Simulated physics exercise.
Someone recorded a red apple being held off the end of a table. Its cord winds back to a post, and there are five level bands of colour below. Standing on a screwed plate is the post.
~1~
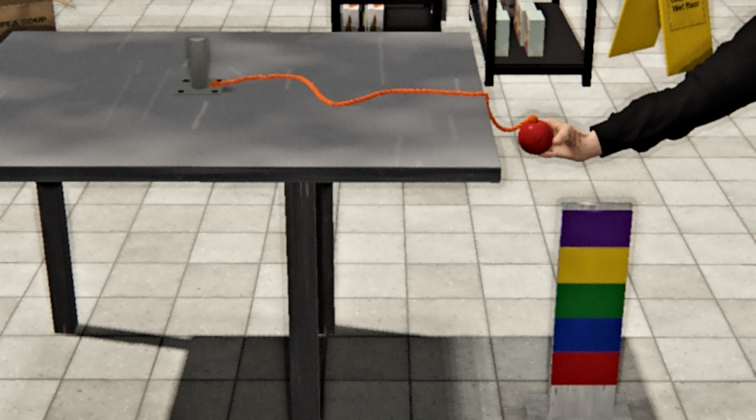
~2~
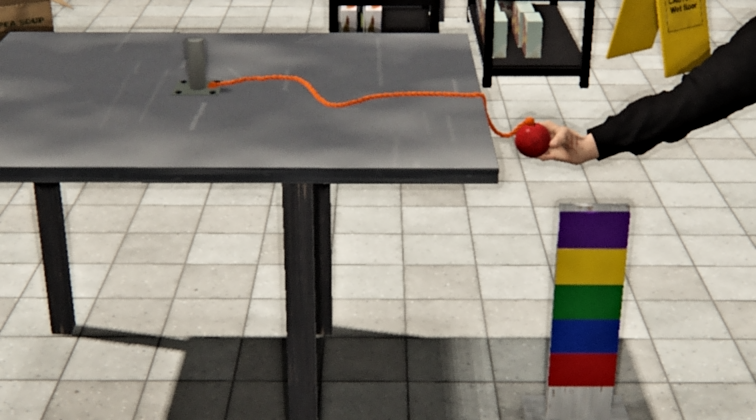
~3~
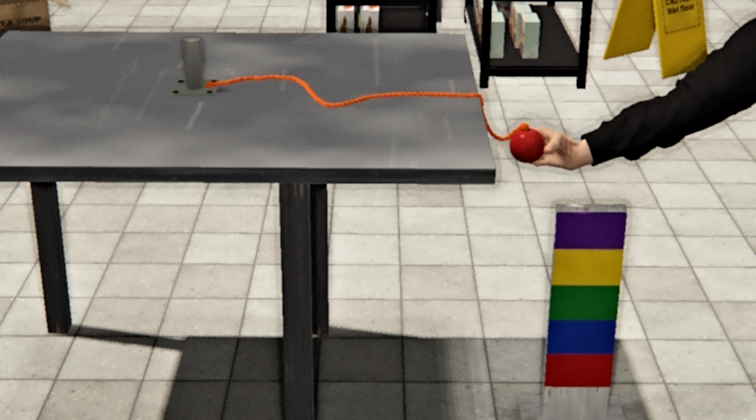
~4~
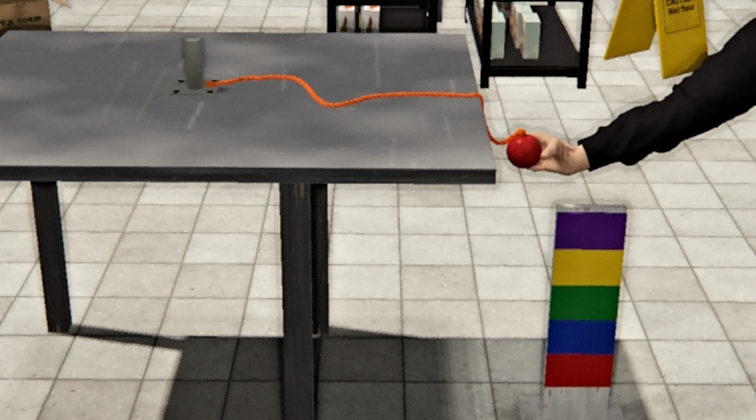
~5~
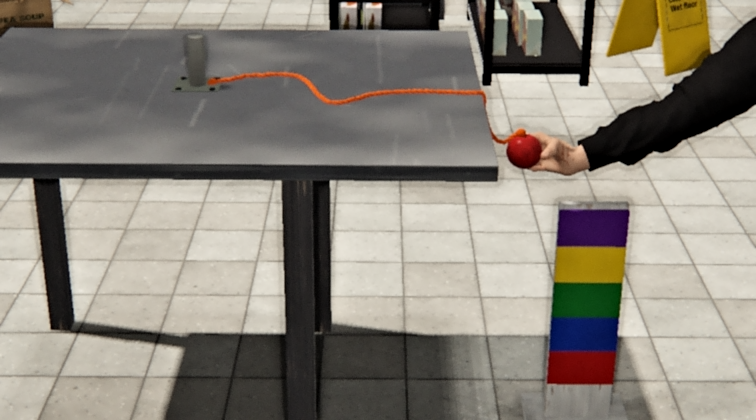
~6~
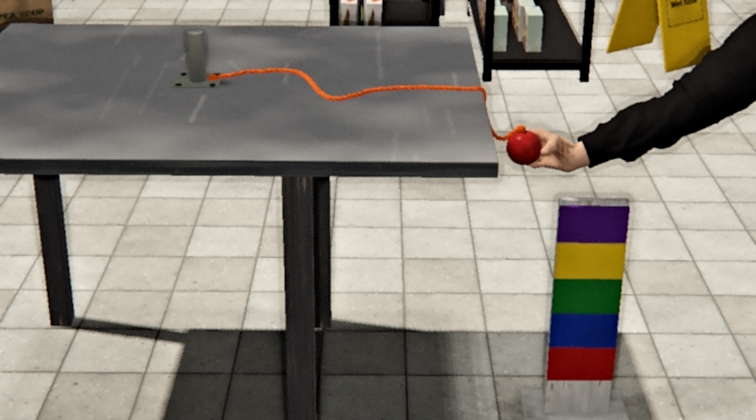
In a tiled, shop-like room, a hand holds a red ball-like object, tied by a slack orange cord to a post on a grey table, beyond the table's right end near a five-coloured panel, shifting it slightly down and left.
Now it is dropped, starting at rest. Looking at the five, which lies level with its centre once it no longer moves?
The yellow one lies level with its centre.
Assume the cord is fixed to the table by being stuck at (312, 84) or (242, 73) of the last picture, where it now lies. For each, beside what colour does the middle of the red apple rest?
Results, in sequence: Purple / yellow.
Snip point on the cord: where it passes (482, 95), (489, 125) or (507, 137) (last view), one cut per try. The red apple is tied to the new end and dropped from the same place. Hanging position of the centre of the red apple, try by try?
Well, that gives around (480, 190) the first time, (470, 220) the next and (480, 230) the last.
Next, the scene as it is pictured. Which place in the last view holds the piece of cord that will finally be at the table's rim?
Near (403, 88).
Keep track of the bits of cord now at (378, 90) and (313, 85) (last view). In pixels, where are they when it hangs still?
The first ends at (456, 84) and the second at (354, 82).
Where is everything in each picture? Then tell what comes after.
In the first picture, red apple (536, 137); purple (597, 230); yellow (594, 266); green (591, 302); blue (588, 336); red (585, 370).
In the second picture, red apple (533, 140); cord through (241, 81) (304, 82) (335, 106) (403, 95) (480, 98).
In the third picture, red apple (528, 146).
In the fourth picture, red apple (524, 151); cord through (239, 81) (301, 82) (333, 106) (401, 95) (477, 99).
In the fifth picture, red apple (525, 151).
In the sixth picture, red apple (524, 148); cord through (241, 74) (304, 75) (335, 99) (403, 88) (480, 92).
Early on, apple near (449, 254); level with yellow.
Midway, apple near (493, 244); level with yellow.
Finally, apple near (480, 249); level with yellow. The cord holds its middle at yellow.
